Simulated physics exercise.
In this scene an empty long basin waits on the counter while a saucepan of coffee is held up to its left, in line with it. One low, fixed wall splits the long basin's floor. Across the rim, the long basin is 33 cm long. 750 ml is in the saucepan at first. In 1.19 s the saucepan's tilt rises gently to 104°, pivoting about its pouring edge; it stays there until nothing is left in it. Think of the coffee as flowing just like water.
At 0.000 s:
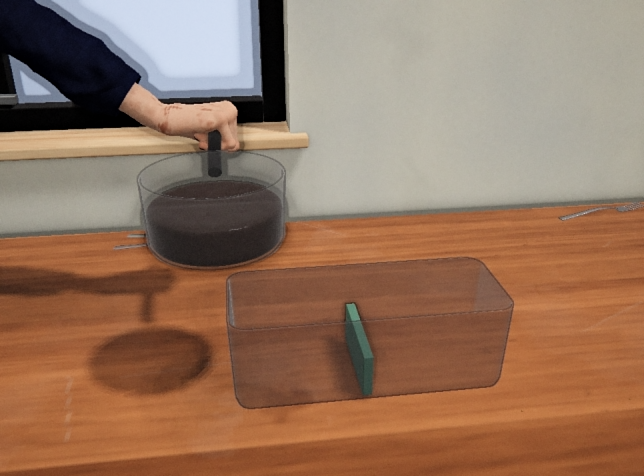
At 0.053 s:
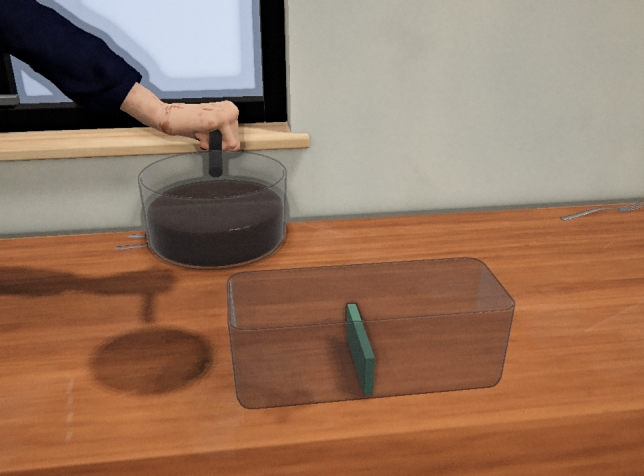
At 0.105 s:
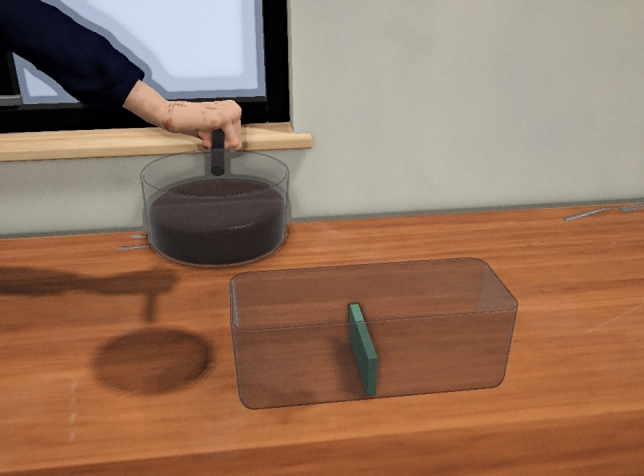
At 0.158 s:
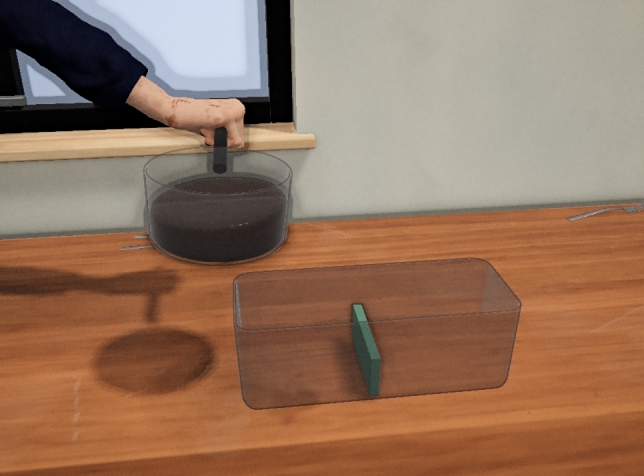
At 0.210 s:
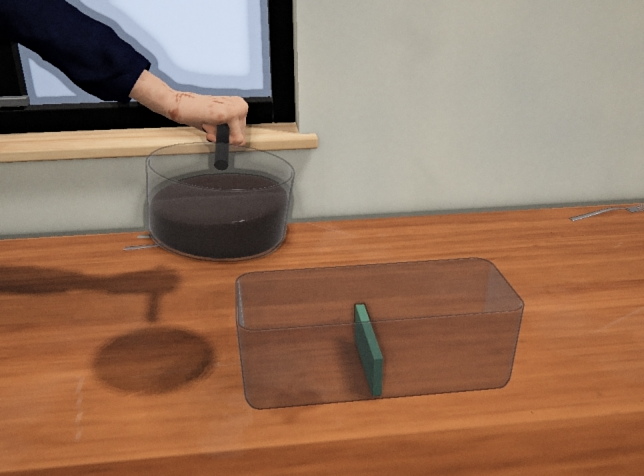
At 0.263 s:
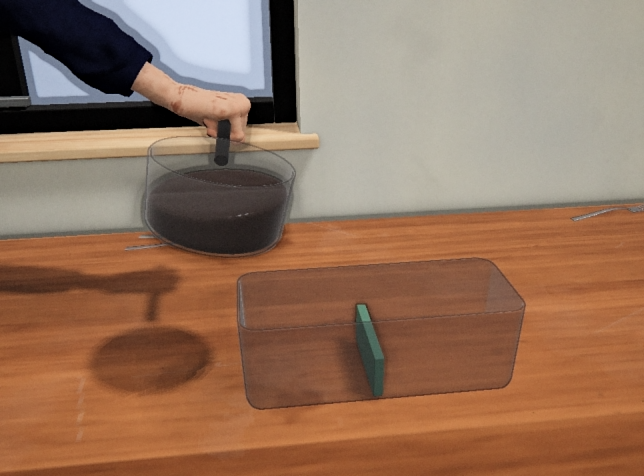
A hand reaching in from the upper left, in a dark blue sleeve, holds a clear saucepan of dark brown liquid by its black handle and tilts it slightly to the right. Seen from the front and a little above, a wooden counter runs below a pale grey wall and window, with an empty transparent basin crossed by a low green divider at centre. The view drifts very slightly left.
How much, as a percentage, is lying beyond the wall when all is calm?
Around 88 per cent lies beyond the wall.
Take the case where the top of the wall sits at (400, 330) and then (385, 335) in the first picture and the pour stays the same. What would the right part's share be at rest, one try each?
In order, 10 and 45 per cent.
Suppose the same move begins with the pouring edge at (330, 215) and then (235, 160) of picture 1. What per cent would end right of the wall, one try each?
Try 1: Approx. 95 %; try 2: Approx. 15 %.
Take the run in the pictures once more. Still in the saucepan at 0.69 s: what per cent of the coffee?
Around 76 percent.
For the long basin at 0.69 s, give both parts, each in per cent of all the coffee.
Near 0 on the left, 0 on the right.
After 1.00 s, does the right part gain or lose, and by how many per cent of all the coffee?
A gain, roughly 38 percent.
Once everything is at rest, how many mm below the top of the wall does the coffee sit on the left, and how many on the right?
Left about 52 mm, while the right is about 22 mm.
By 0.69 s the tilt is 65° and 76 per cent is still to pour, 0 is left of the wall and 0 right of it.
By 1.00 s the tilt is 98° and 17 per cent is still to pour, 6 is left of the wall and 50 right of it.
By 1.33 s the tilt is 104° and 1 per cent is still to pour, 8 is left of the wall and 86 right of it.
By 1.69 s the tilt is 104° and 0 per cent is still to pour, 10 is left of the wall and 89 right of it.
At rest 10 per cent lies left of the wall, 88 right of it and 1 outside.
